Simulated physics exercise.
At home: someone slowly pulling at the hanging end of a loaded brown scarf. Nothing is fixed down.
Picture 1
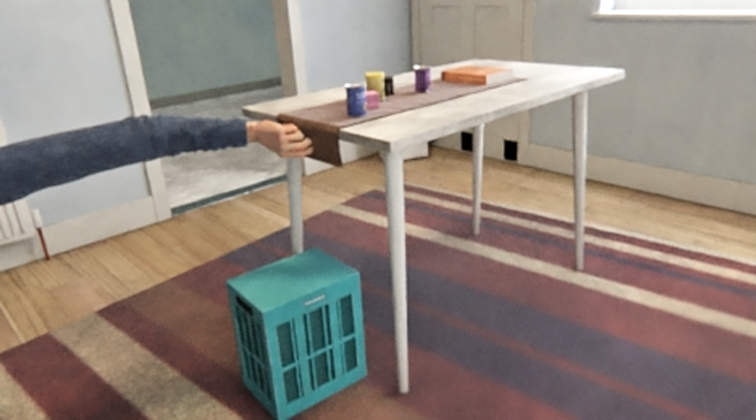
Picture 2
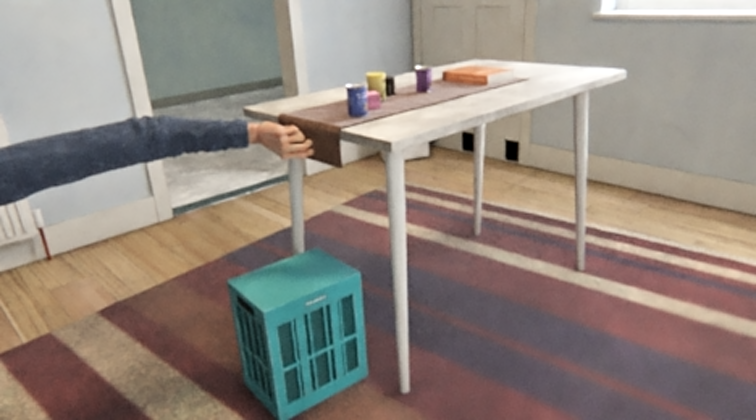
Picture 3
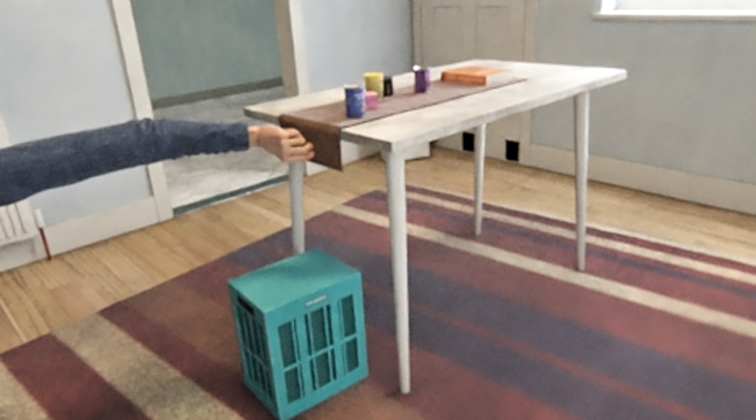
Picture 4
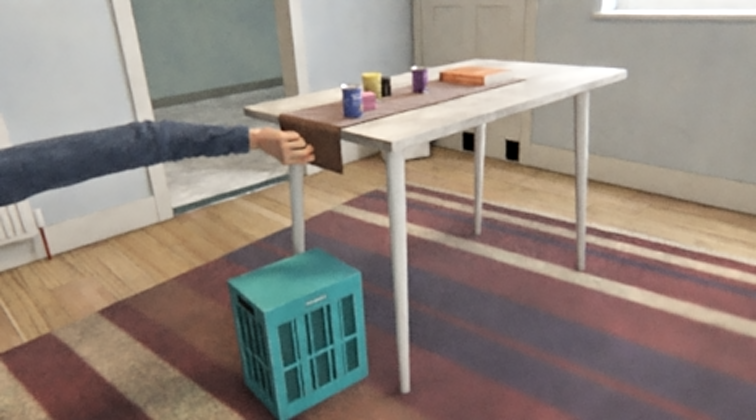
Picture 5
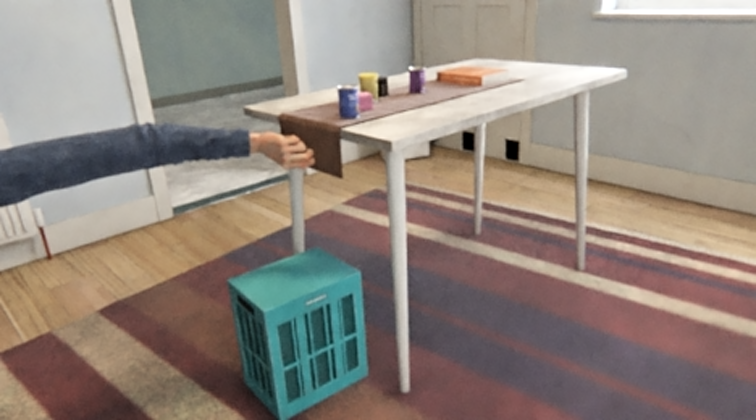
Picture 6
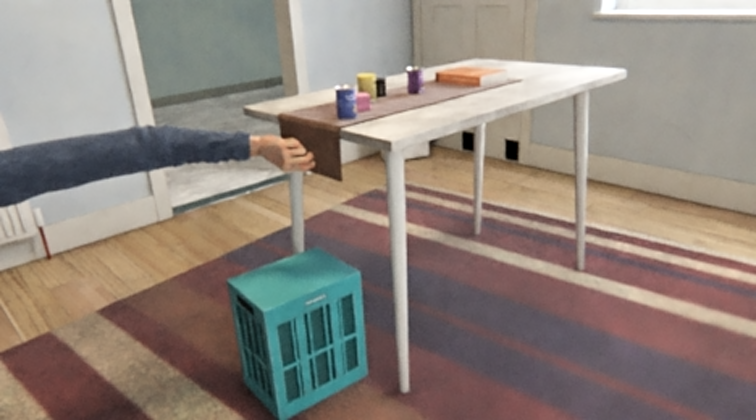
In a room with a striped rug, a hand slowly pulled the hanging end of a brown scarf down a pale table's edge, and the small cans and other things on it crept left.
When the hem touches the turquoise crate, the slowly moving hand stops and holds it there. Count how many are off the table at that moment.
Exactly three drop.
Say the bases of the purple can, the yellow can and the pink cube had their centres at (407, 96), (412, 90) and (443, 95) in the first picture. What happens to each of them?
My call: The purple can hangs on; the yellow can hangs on; the pink cube hangs on.
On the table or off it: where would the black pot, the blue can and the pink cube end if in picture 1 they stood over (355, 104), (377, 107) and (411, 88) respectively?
Black pot - leaves the top. Blue can - leaves the top. Pink cube - stays aboard.
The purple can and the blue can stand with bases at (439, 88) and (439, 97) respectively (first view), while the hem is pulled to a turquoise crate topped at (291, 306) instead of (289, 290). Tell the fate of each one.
The purple can stays put, the blue can stays put.
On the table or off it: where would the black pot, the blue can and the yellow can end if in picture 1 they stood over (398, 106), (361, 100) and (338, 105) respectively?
Of the three, the black pot ends off the top, the blue can ends off the top and the yellow can ends off the top.
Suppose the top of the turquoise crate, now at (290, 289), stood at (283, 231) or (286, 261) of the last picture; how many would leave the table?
If so, 1 and 2.
Soon after, hem near (315, 217); blue can gone.
Then, hem on the crate; blue can, pink cube and yellow can gone.
At rest, hem on the crate; blue can, pink cube and yellow can gone. It carries off three.
